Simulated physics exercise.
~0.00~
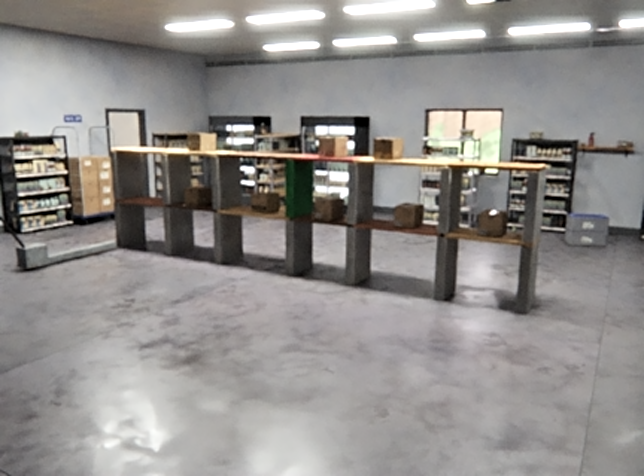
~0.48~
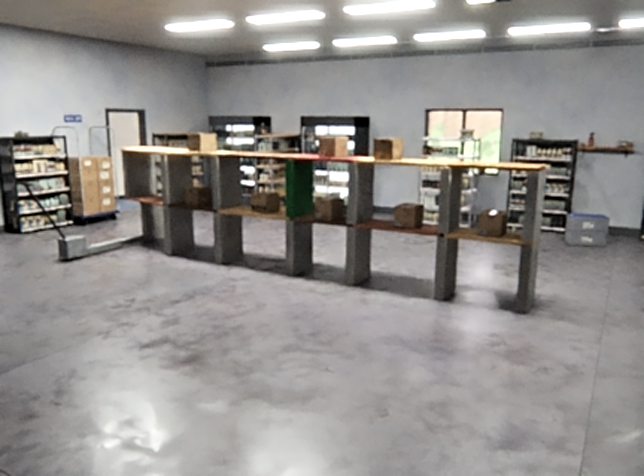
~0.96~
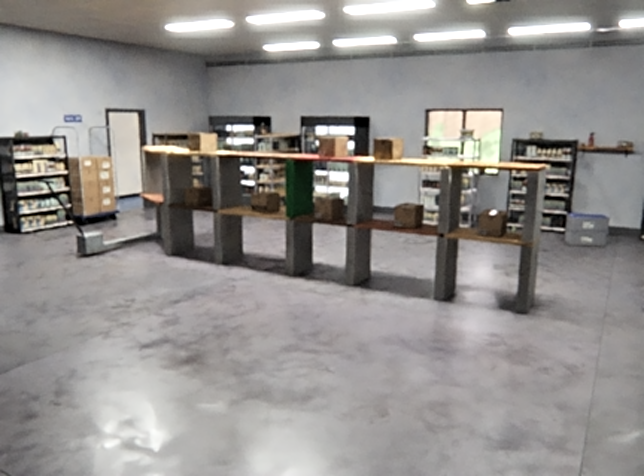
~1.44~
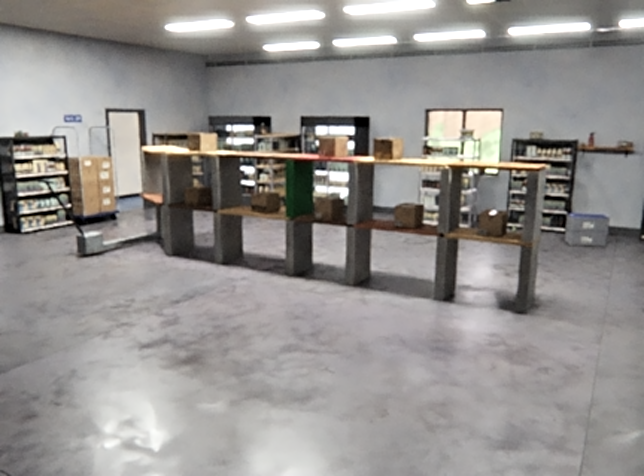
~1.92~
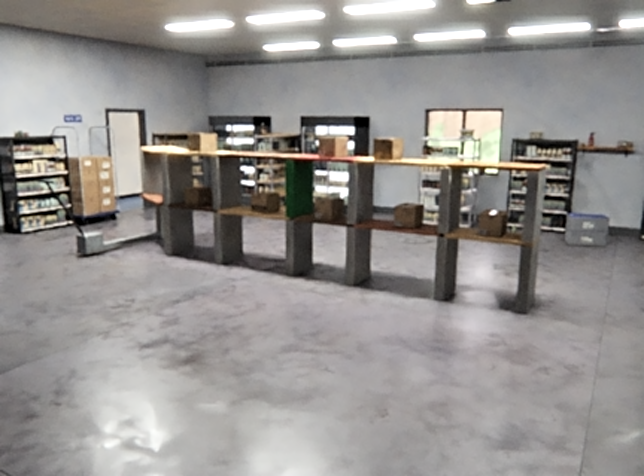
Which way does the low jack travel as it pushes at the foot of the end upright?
It travels to the right, pushing the end upright toward the next one before it stops.
